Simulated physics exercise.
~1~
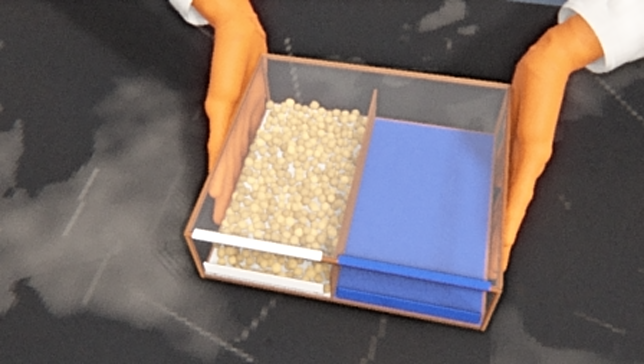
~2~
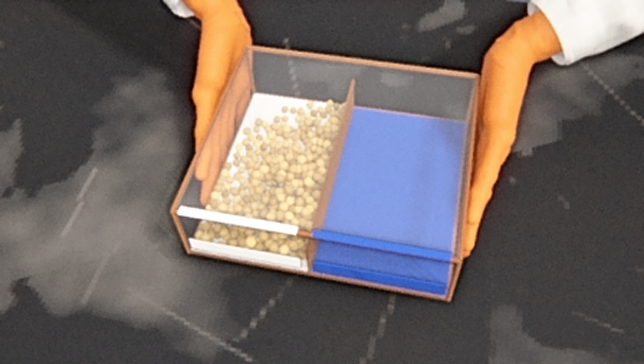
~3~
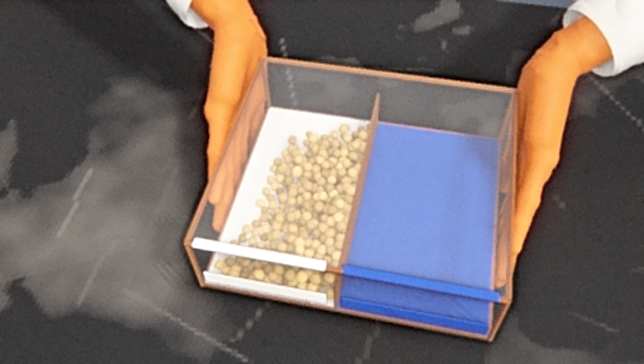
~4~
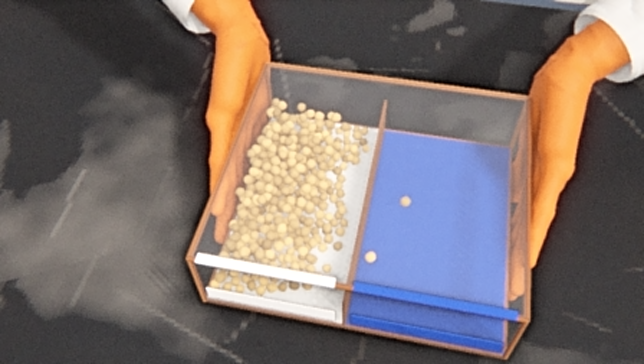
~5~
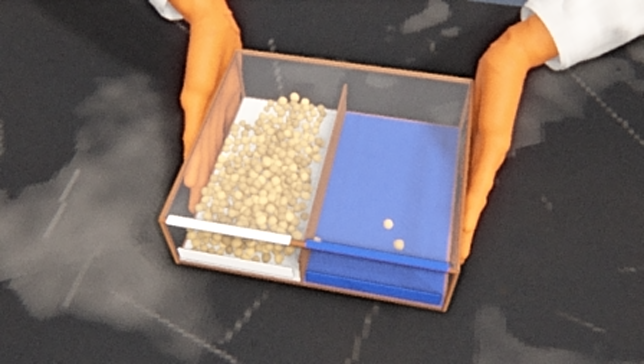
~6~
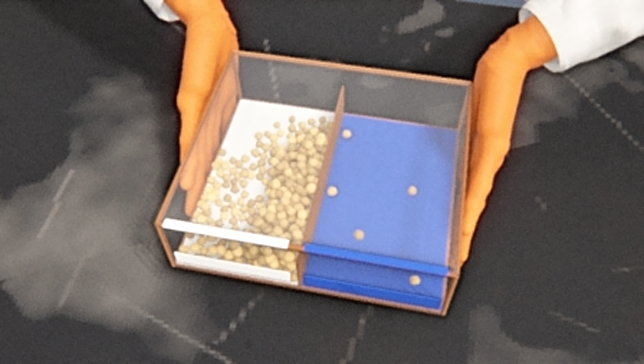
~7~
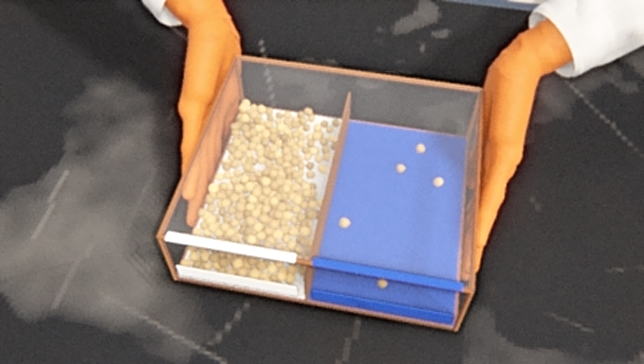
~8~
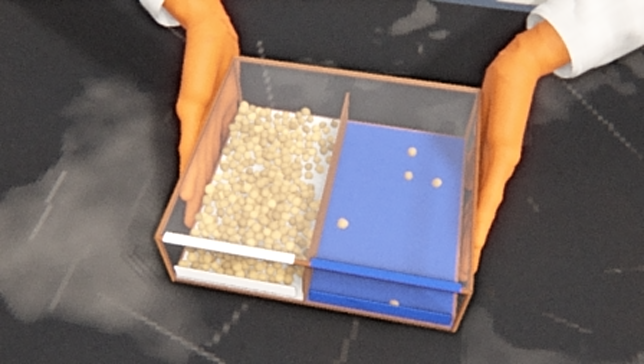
A shallow, clear-lidded box, held at both sides by two hands in white sleeves, moves back and forth over a dark, mottled surface. A partition splits it into a white section on the left, full of small pale round pieces like chickpeas, and an empty blue section on the right. The hands shift the box left, then right, and the pieces bunch up, baring patches of white floor. A couple of pieces then appear on the blue side, and a few more follow as the box swings left. Finally the box settles, with nearly all the pieces spread over the white side and five on the blue.
